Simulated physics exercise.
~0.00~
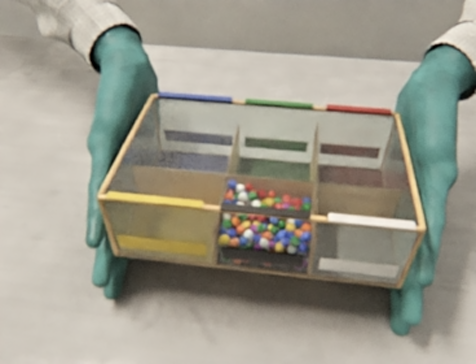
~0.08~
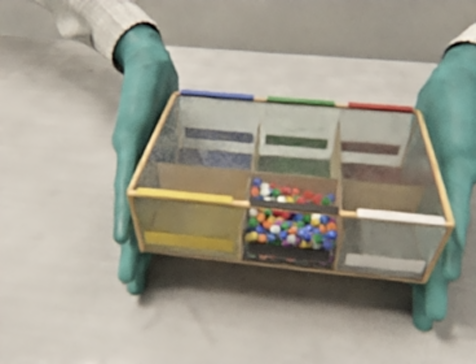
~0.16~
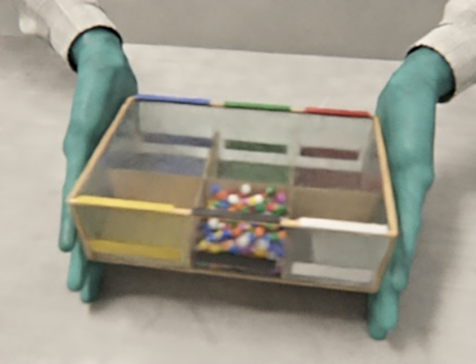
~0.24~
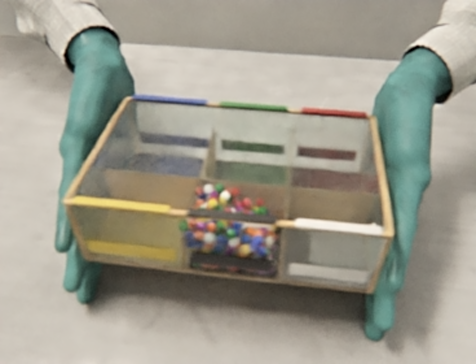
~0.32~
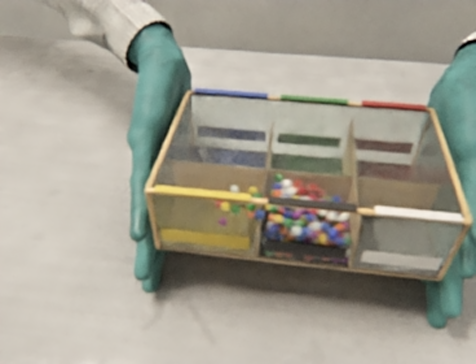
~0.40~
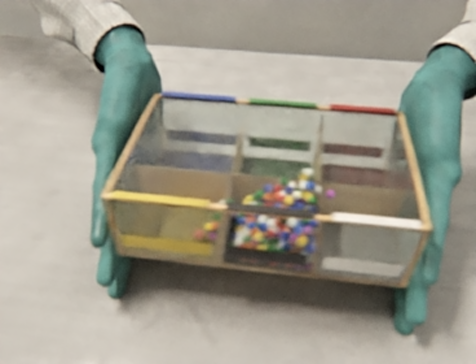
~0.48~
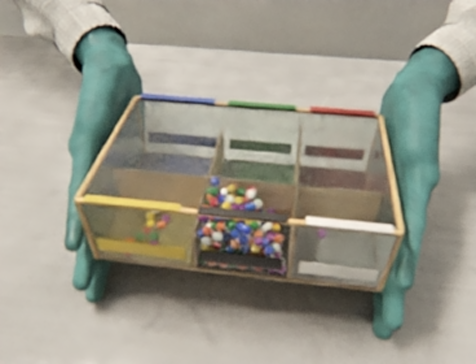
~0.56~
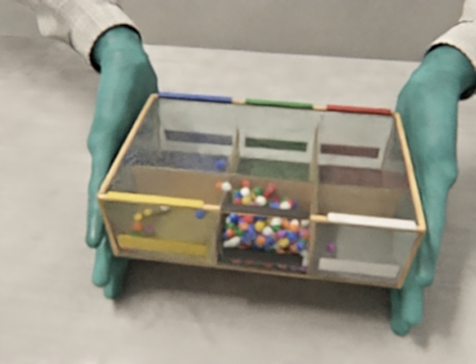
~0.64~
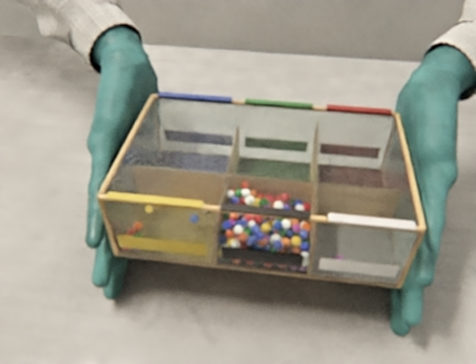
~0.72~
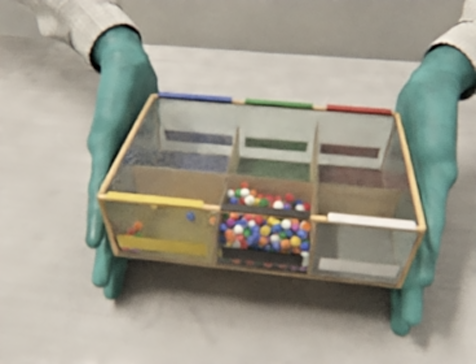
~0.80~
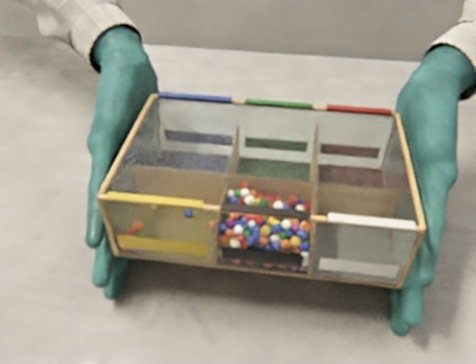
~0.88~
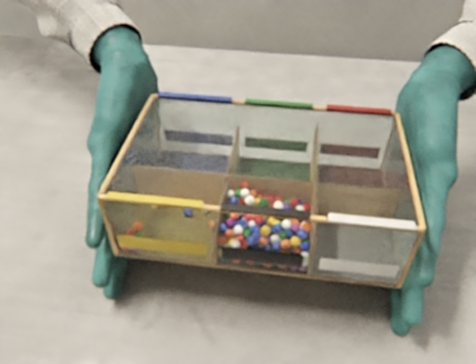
In the video, green-gloved hands shake a clear divided box from side to side above a gray table, and colorful beads jump from the black front-middle compartment. The box comes to rest with a few beads in the yellow compartment and most still in the black one.
